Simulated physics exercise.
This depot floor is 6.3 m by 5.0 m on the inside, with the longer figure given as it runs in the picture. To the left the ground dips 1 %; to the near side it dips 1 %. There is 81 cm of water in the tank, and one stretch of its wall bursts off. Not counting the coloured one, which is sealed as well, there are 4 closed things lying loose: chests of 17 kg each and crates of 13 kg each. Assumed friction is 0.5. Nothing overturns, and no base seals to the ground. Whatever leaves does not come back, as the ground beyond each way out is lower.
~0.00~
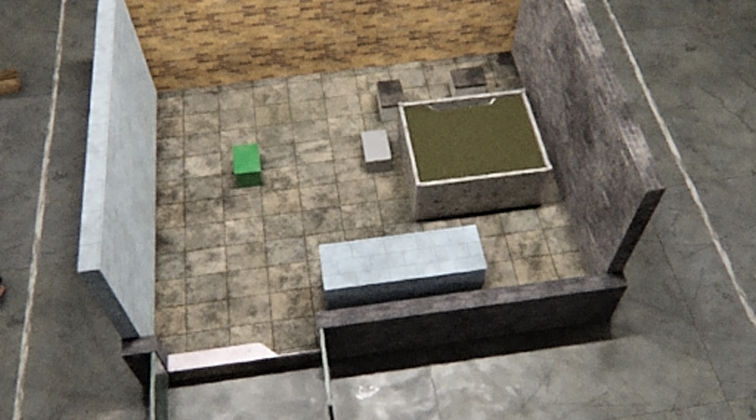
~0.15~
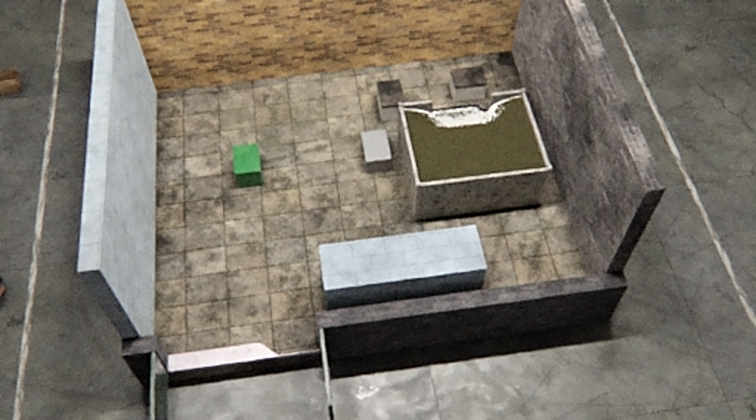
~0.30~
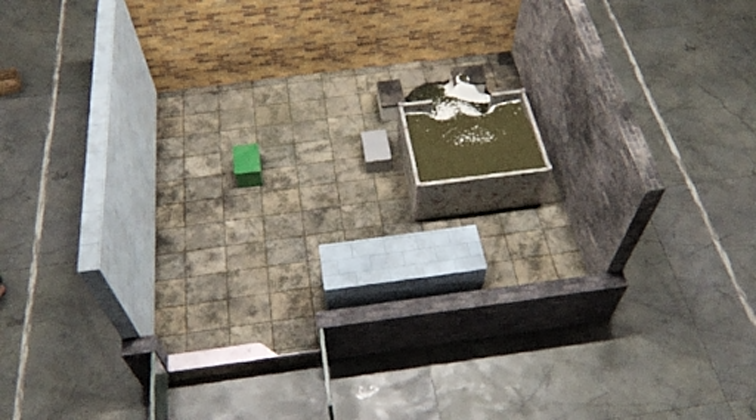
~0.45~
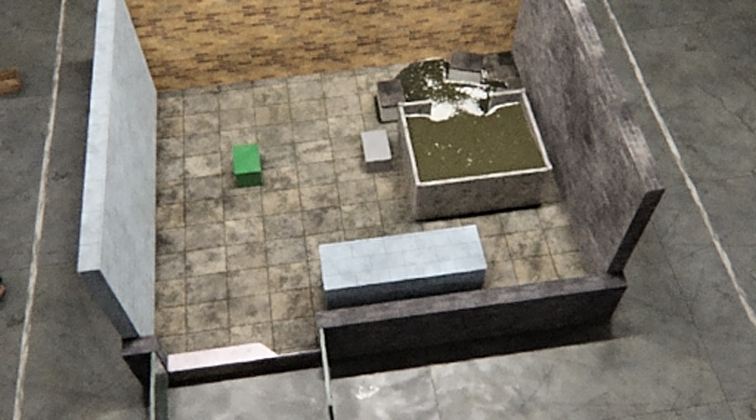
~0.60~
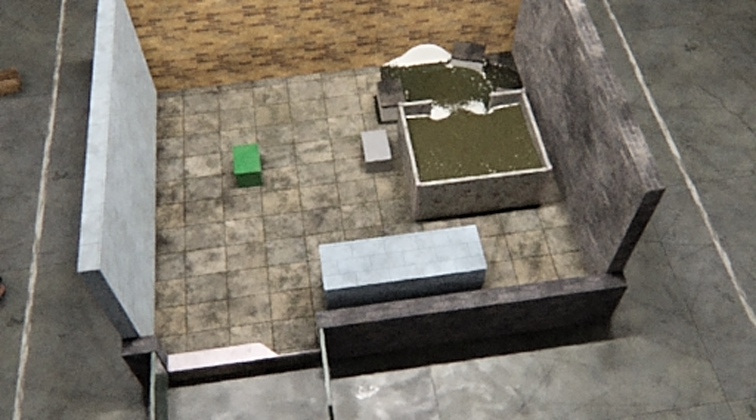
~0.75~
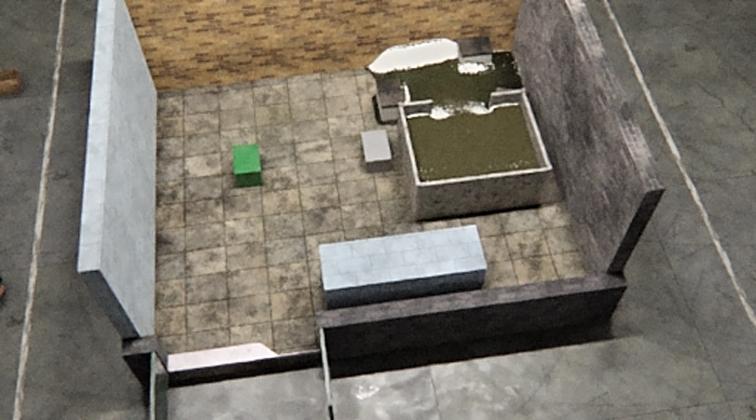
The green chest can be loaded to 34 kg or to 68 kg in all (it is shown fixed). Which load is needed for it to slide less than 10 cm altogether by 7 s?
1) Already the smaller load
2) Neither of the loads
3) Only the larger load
1, already the smaller load.
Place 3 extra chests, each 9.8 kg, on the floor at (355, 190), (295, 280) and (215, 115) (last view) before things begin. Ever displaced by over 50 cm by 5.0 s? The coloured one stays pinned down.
In order: Smaller, smaller and greater.
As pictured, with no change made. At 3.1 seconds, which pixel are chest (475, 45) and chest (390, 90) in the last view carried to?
Estimated pixels: (520, 95) and (360, 116).
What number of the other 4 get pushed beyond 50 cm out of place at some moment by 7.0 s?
All told, that gives 3.
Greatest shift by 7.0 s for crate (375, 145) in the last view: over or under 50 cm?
Within the mark.
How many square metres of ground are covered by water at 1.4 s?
Wet: Near 8.5 m2.
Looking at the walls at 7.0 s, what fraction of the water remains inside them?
Some 90 per cent remains.
After 1.4 s the green chest would be 0 cm from its start with 34 kg and 0 cm from its start with 68 kg; 0 cm of water round it then.
After 3.1 s the green chest would be 0 cm from its start with 34 kg and 0 cm from its start with 68 kg; 4 cm of water round it then.
After 4.9 s the green chest would be 0 cm from its start with 34 kg and 0 cm from its start with 68 kg; 5 cm of water round it then.
After 7.0 s the green chest would be 0 cm from its start with 34 kg and 0 cm from its start with 68 kg; 4 cm of water round it then.
